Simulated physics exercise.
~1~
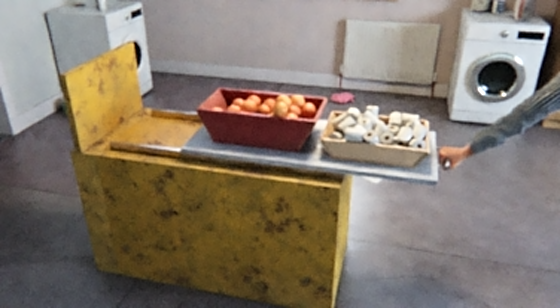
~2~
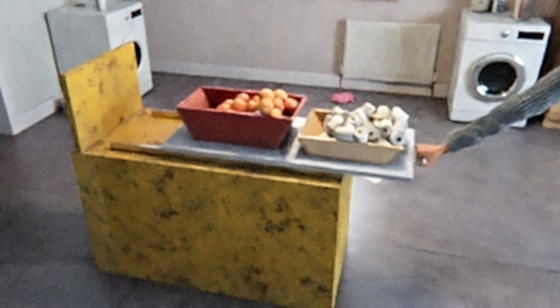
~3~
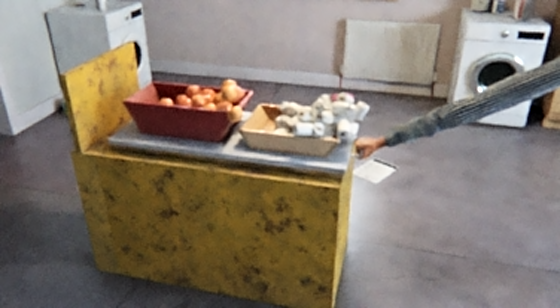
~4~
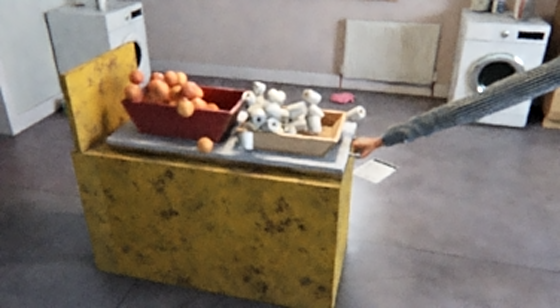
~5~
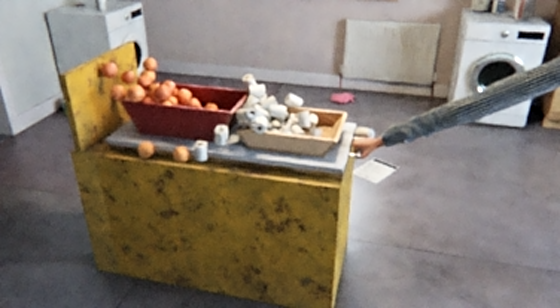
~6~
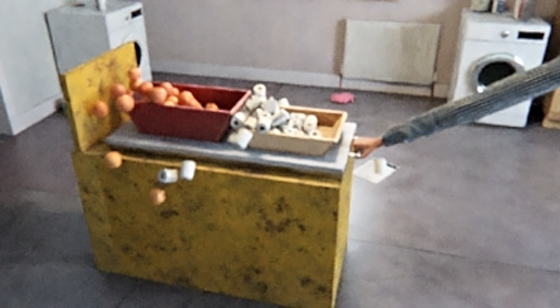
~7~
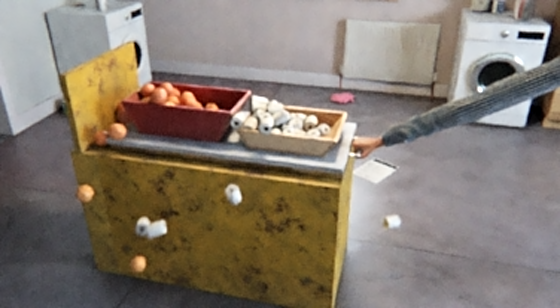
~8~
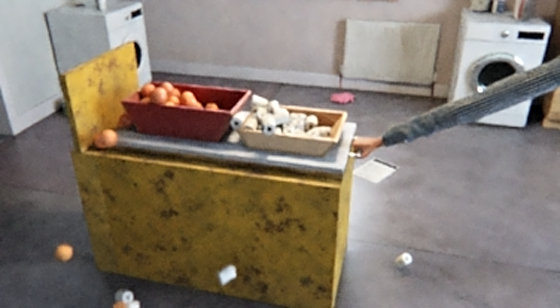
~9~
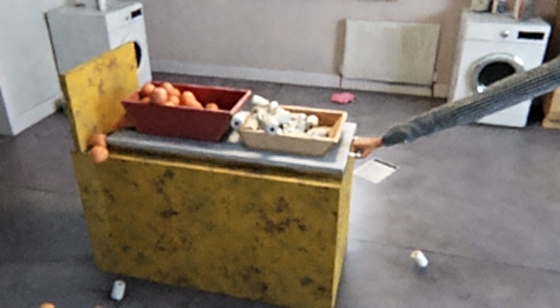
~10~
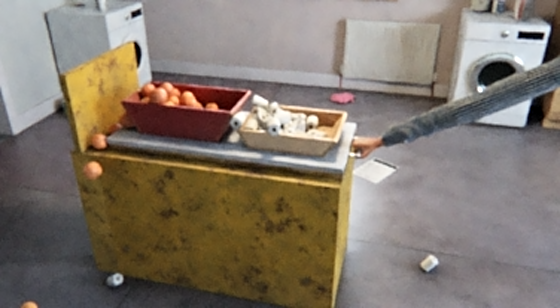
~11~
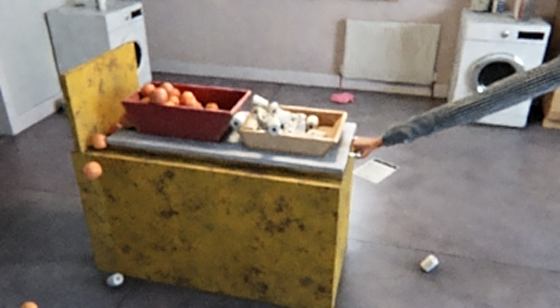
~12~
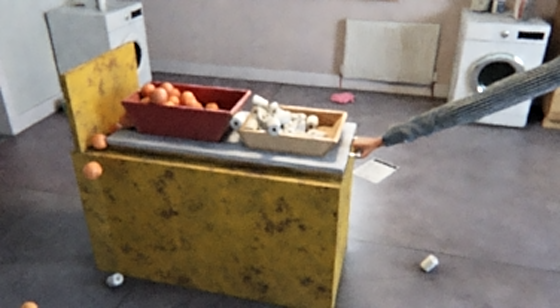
Sliding shelf pushed left by a hand stops abruptly, oranges and paper rolls spilling from two crates, some landing on the floor.
